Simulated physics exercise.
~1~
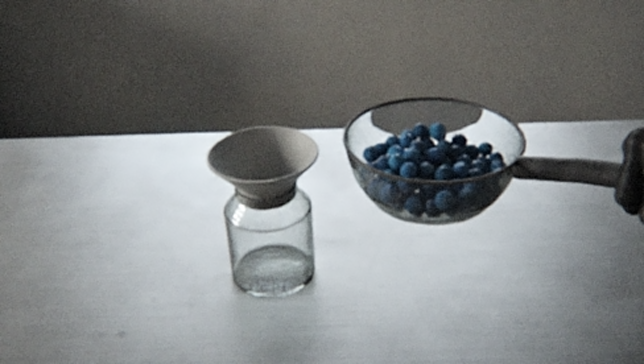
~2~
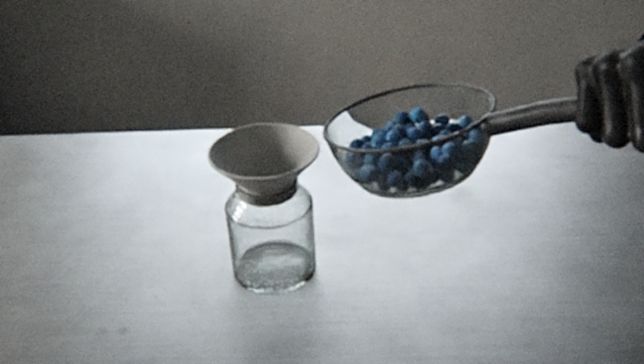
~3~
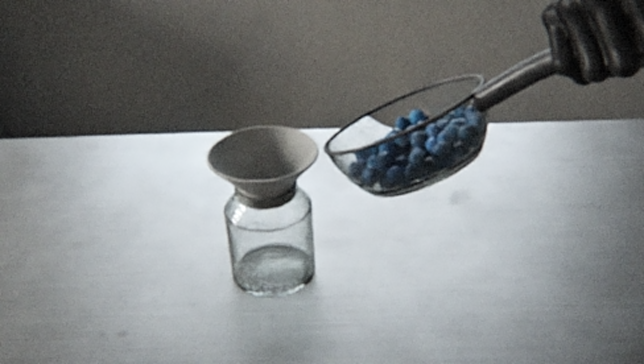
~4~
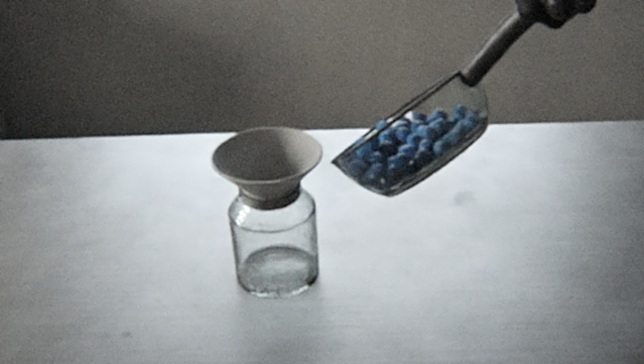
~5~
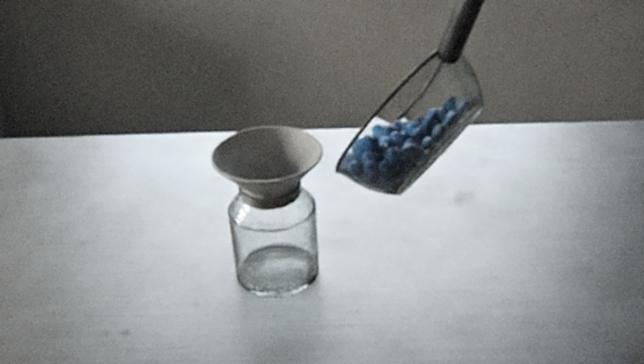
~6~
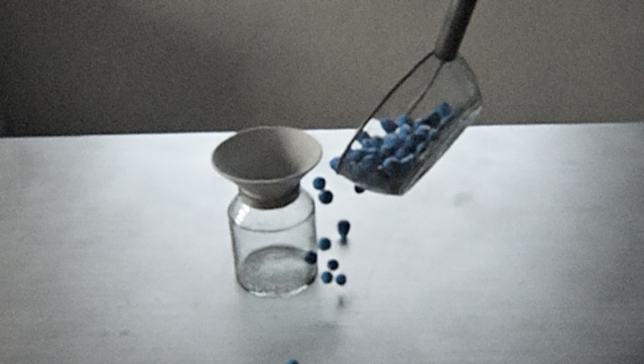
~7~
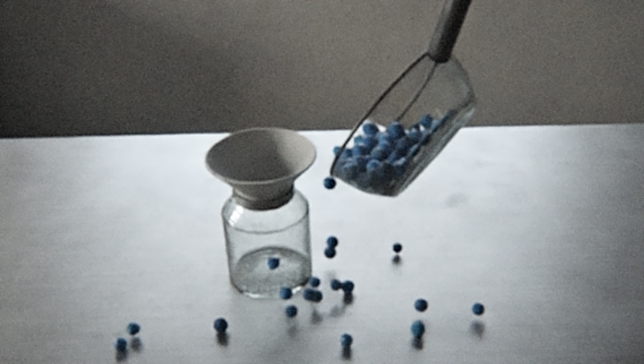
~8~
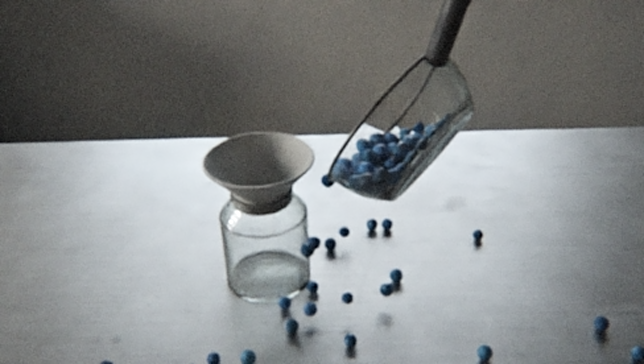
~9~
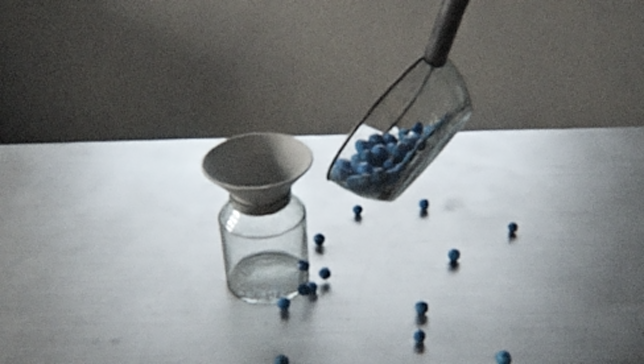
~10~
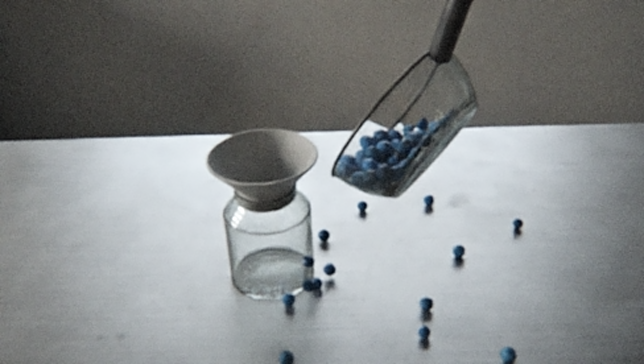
A dark gloved hand tilted a clear, long-handled bowl of blue balls toward a jar topped with a funnel, but some spilled short of it, bouncing and scattering across the table, while most stayed in the tipped bowl and the jar remained empty.
